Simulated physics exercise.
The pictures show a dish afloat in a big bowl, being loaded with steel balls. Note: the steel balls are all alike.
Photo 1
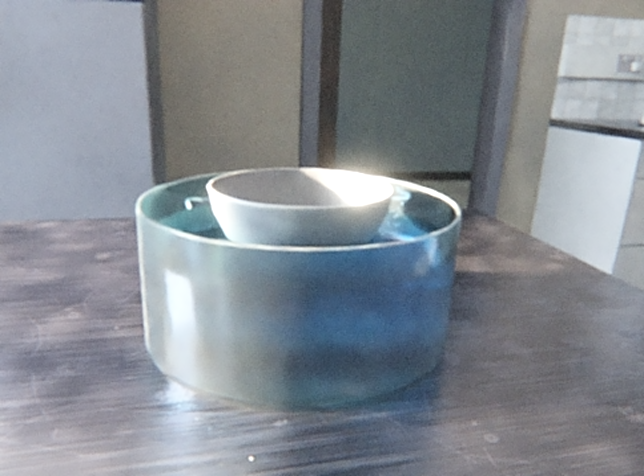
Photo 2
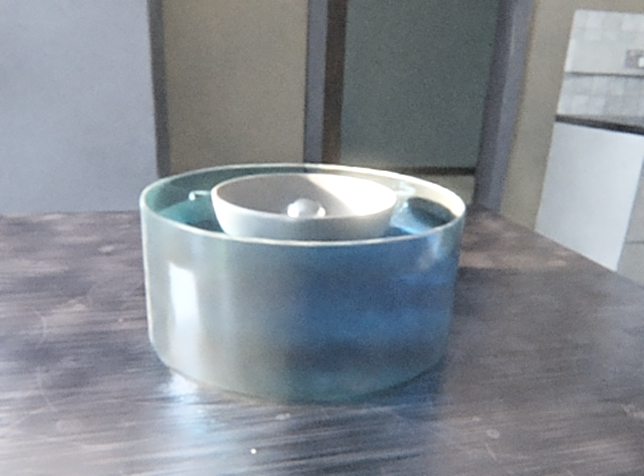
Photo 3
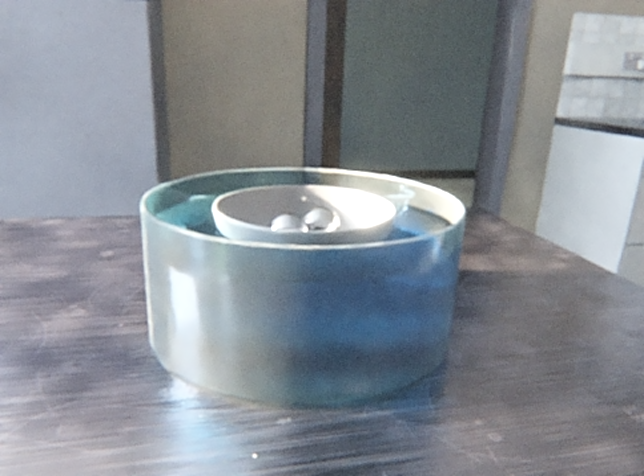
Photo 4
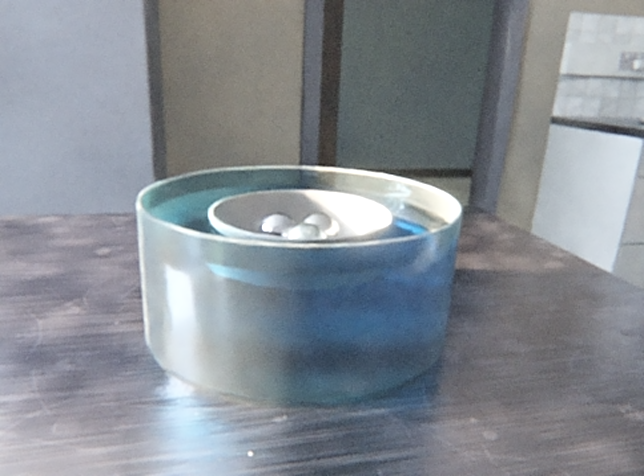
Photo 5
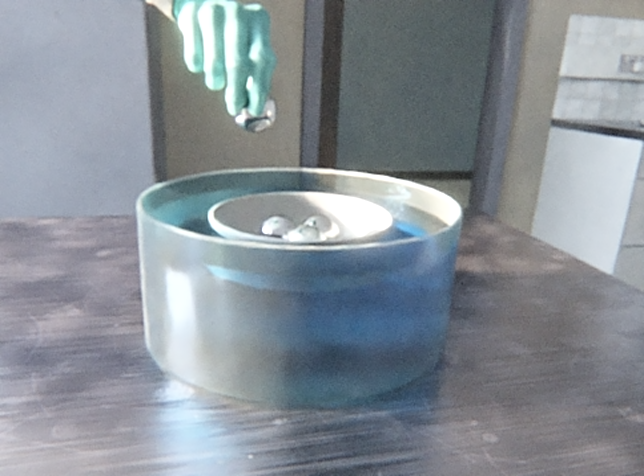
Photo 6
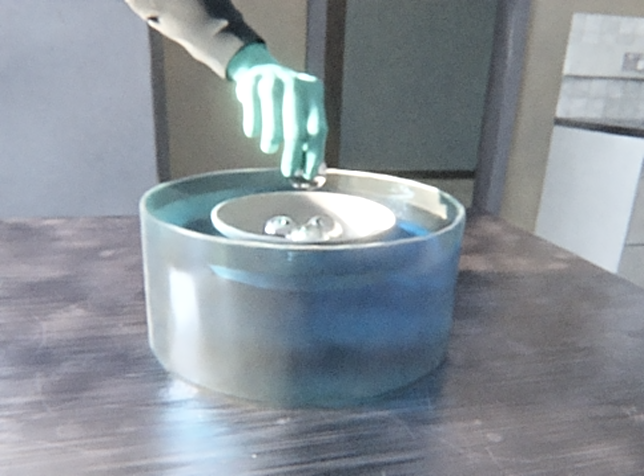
A pale dish floating in a big bluish bowl sank lower in the water as shiny steel balls appeared in it, and then a green-gloved hand reached in from the upper left, holding another ball above the dish.
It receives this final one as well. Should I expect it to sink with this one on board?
Yes, it sinks.
A moment on, the steel ball is in and the dish dips.
Further on, water pours in over its edge.
When it is over, the dish lies on the bottom with its load.
